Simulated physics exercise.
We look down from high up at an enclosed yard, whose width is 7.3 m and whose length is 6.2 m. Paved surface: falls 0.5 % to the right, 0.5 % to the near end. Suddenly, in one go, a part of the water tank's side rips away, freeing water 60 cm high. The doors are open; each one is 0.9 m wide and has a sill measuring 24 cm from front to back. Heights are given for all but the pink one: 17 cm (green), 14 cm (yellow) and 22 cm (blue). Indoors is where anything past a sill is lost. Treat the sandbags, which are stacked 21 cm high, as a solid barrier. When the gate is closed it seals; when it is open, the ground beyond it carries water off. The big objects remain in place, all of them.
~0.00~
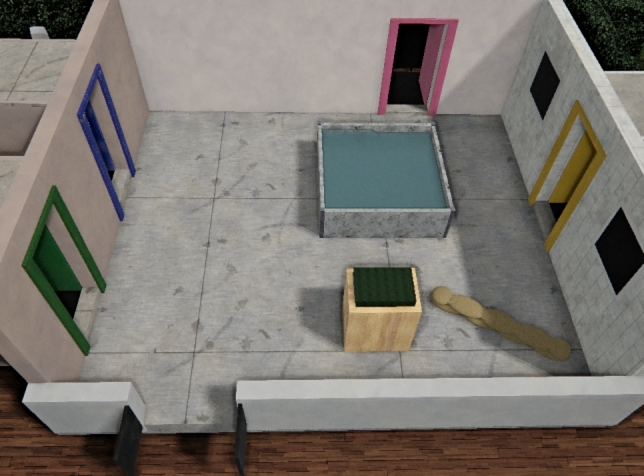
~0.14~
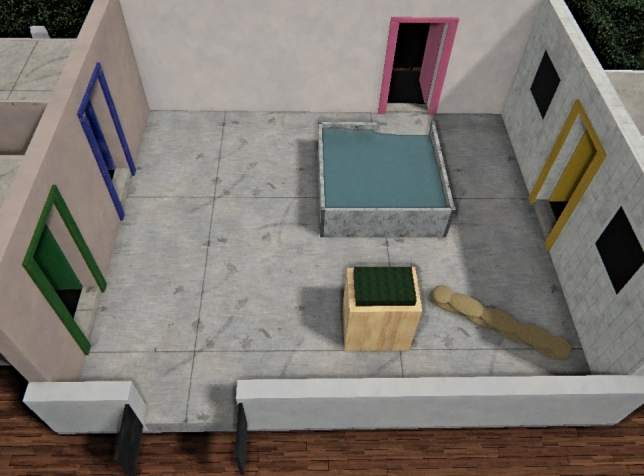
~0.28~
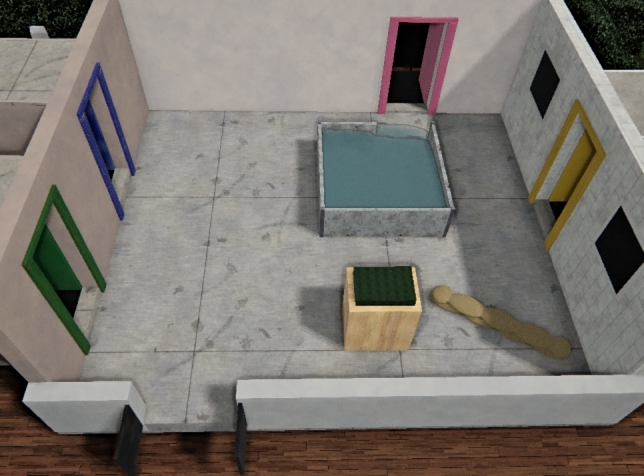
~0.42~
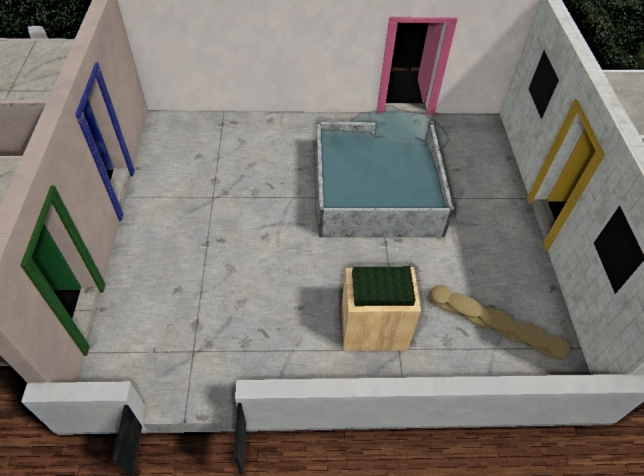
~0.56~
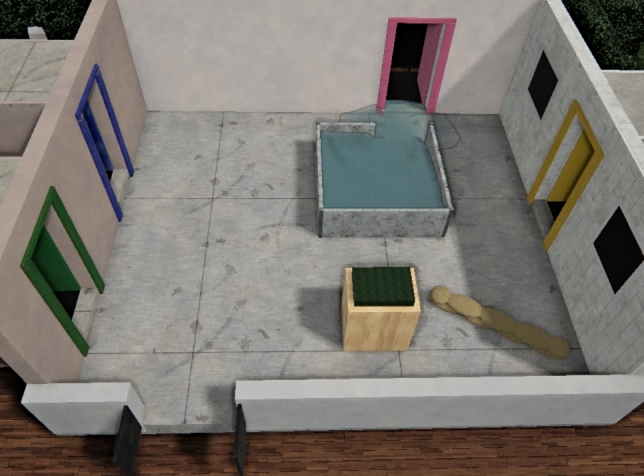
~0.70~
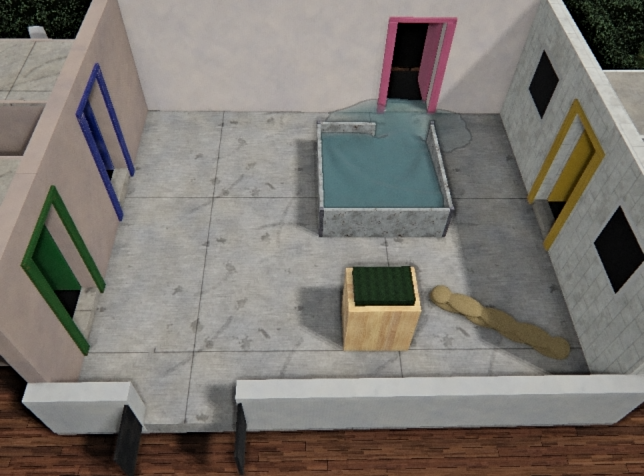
Water dropping along the far side of a rectangular tank in a walled yard, then spreading across paving to the pink door.
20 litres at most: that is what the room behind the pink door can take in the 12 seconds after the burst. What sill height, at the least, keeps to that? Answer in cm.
I would say about 37 cm.
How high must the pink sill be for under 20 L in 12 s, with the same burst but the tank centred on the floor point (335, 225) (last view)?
Then about 22 centimetres at the least.
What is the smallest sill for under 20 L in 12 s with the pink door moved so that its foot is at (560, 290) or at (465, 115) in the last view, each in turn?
Roughly 12.5 cm, then roughly 21 cm.
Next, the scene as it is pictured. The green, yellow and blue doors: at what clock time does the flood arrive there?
Times: Green 5.5 seconds, yellow 2.6 seconds, blue 3.8 seconds.
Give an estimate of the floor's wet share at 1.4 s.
I'd say near 10 percent.
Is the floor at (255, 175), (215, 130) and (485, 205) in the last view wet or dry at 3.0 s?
In the order asked: Soaked, soaked, soaked.
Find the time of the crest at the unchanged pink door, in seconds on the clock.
Around 3.4 s, give or take.
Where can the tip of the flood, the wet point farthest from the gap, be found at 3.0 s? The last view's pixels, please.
Pixel close to (148, 112).
After 1.4 s water covers 10 % of the floor, deepest (36 cm) near (377, 114); 16 cm at the pink door, 186 litres in over its 5 cm sill.
After 3.0 s water covers 35 % of the floor, deepest (25 cm) near (377, 114); 19 cm at the pink door, 543 litres in over its 5 cm sill.
After 12.0 s water covers 95 % of the floor, deepest (8 cm) near (497, 115); 7 cm at the pink door, 940 litres in over its 5 cm sill.
At the pink door as built, the water arrived by 0.5 s and peaked near 20 cm at 3.4 s.
With a sill of 30.5 cm, 75 litres would have come in within the 12 s; with 41.5 cm, 5 litres. So under 20 litres takes about 37 cm.
